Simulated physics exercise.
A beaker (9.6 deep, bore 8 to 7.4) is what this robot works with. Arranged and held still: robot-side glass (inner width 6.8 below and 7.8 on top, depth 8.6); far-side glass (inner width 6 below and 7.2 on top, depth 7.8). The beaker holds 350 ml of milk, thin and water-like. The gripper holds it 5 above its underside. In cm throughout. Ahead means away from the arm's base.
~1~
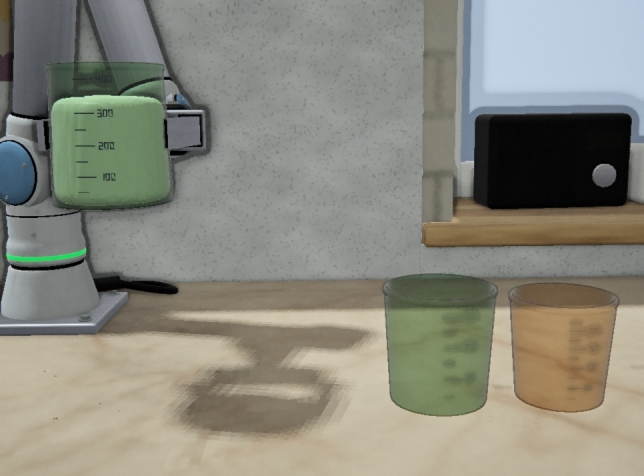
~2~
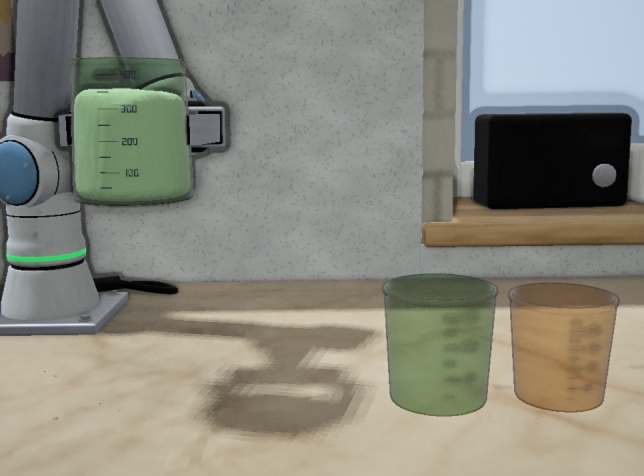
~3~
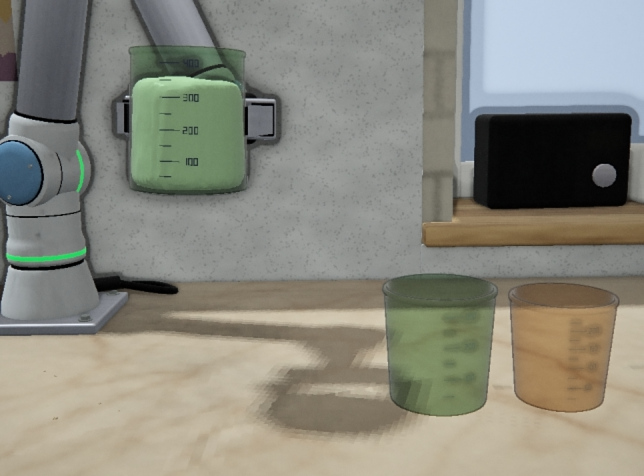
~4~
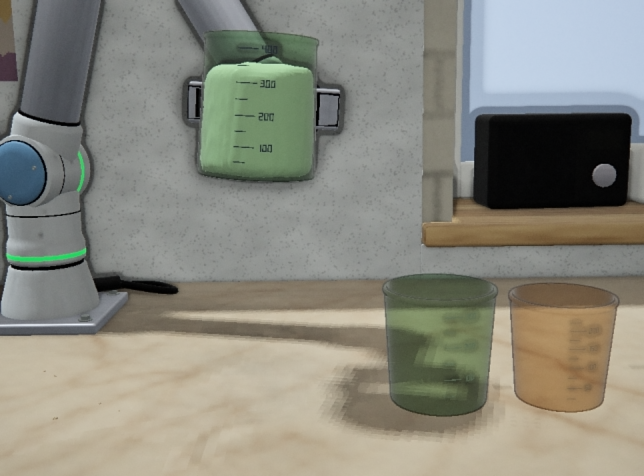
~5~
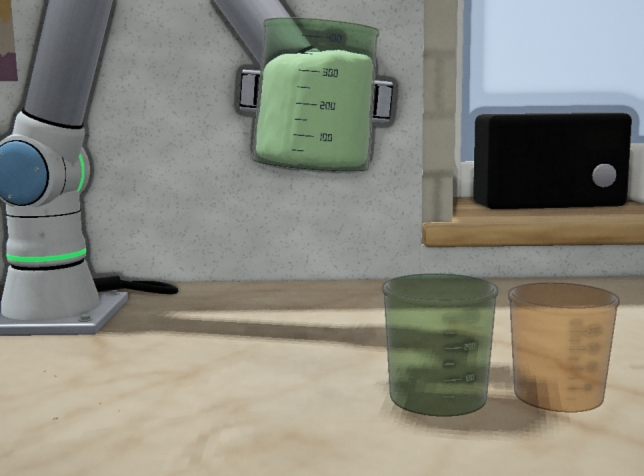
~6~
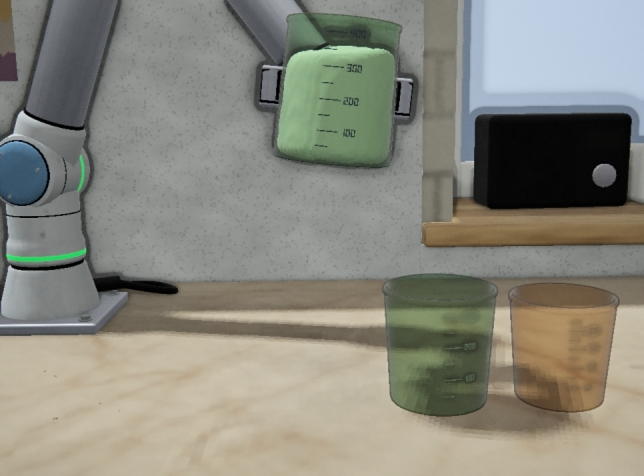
Robot arm carrying a beaker of pale green liquid rightward across a counter, raising and slightly tilting it near two empty cups.
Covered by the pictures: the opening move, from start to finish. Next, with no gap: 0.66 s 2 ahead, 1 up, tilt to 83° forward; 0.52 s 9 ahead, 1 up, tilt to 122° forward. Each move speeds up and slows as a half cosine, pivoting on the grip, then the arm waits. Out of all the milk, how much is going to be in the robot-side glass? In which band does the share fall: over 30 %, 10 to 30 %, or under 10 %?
It falls under 10 %.
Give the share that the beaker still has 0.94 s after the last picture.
I'd put it at around 40 %.
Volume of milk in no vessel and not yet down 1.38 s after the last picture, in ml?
Some 5 ml.
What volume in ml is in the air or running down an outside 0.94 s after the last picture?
60 ml.
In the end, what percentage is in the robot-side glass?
I reckon close to 1 in a hundred.
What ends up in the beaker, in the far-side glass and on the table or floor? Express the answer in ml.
Approx. 0 / 140 / 200 ml, in that order.
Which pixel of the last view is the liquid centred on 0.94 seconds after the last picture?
Centre pixel approx. (511, 229).
Then, 0.47 s after the last picture, tilted 69° forward, liquid up to 27 above the table; 330 ml in the beaker, 15 ml in the air or running down outside.
Then, 0.94 s after the last picture, tilted 105° forward, liquid up to 100 above the table; 145 ml in the far-side glass, 130 ml in the beaker, 10 ml on the table or floor, 55 ml in the air or running down outside.
Then, 1.38 s after the last picture, tilted 122° forward, liquid up to 109 above the table; 195 ml on the table or floor, 140 ml in the far-side glass, 5 ml in the robot-side glass, 5 ml in the air or running down outside.
Then, 2.18 s after the last picture, tilted 122° forward, liquid up to 5 above the table; 200 ml on the table or floor, 140 ml in the far-side glass, 5 ml in the robot-side glass.
Final state, 200 ml on the table or floor, 140 ml in the far-side glass, 5 ml in the robot-side glass. That is 1 % in the robot-side glass.
